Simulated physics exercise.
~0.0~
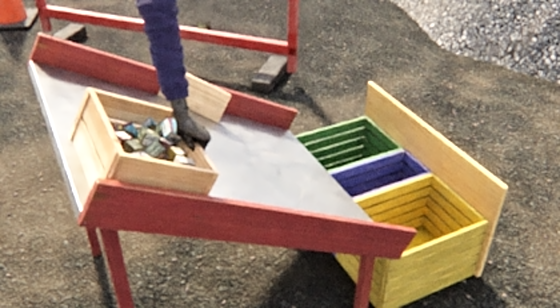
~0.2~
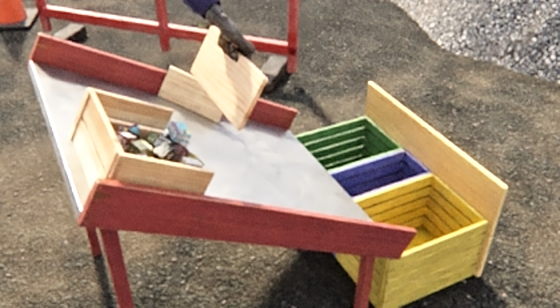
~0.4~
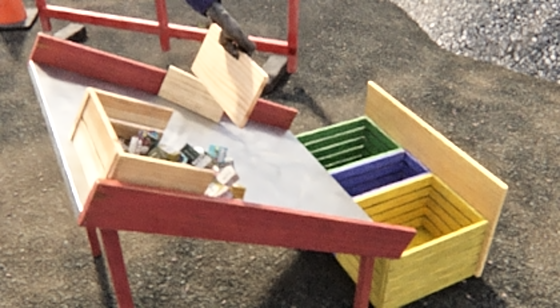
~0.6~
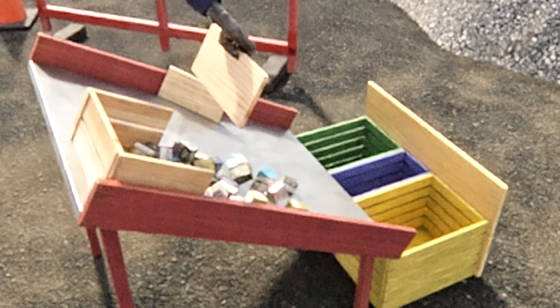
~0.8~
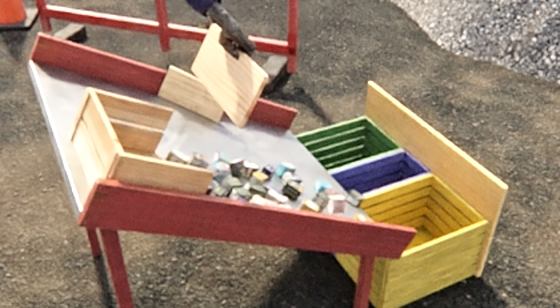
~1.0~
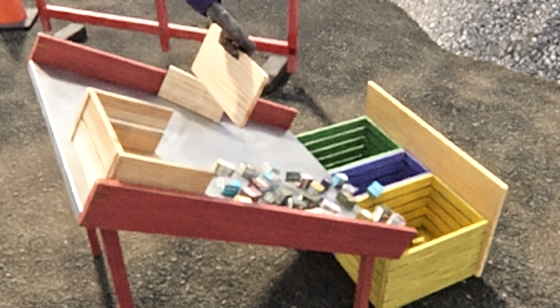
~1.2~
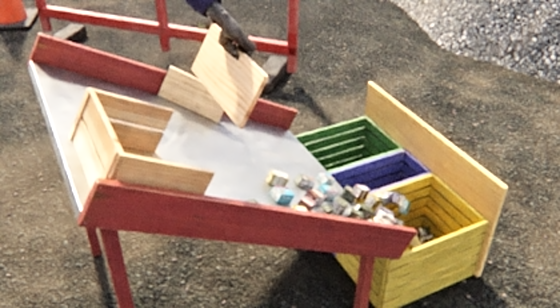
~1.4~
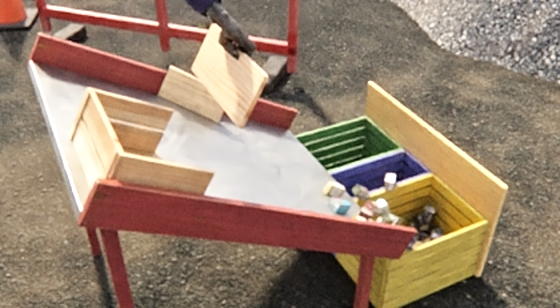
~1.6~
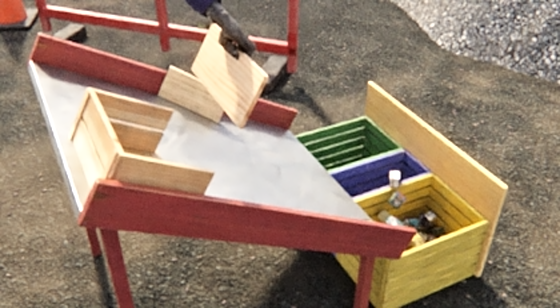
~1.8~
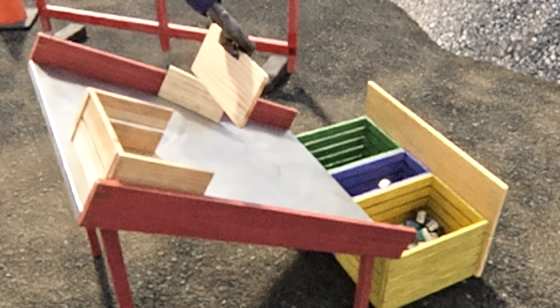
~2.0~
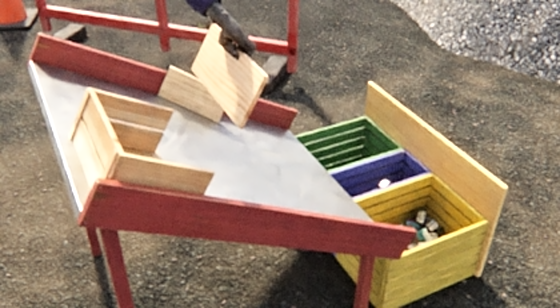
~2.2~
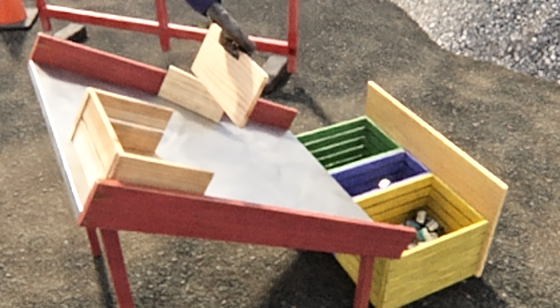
A heap of small cartons slid out of a wooden pen once a gloved hand lifted its gate away, tumbled right down the sloping table and dropped off the end, most landing in the yellow tote, a few in the blue, none in the green.
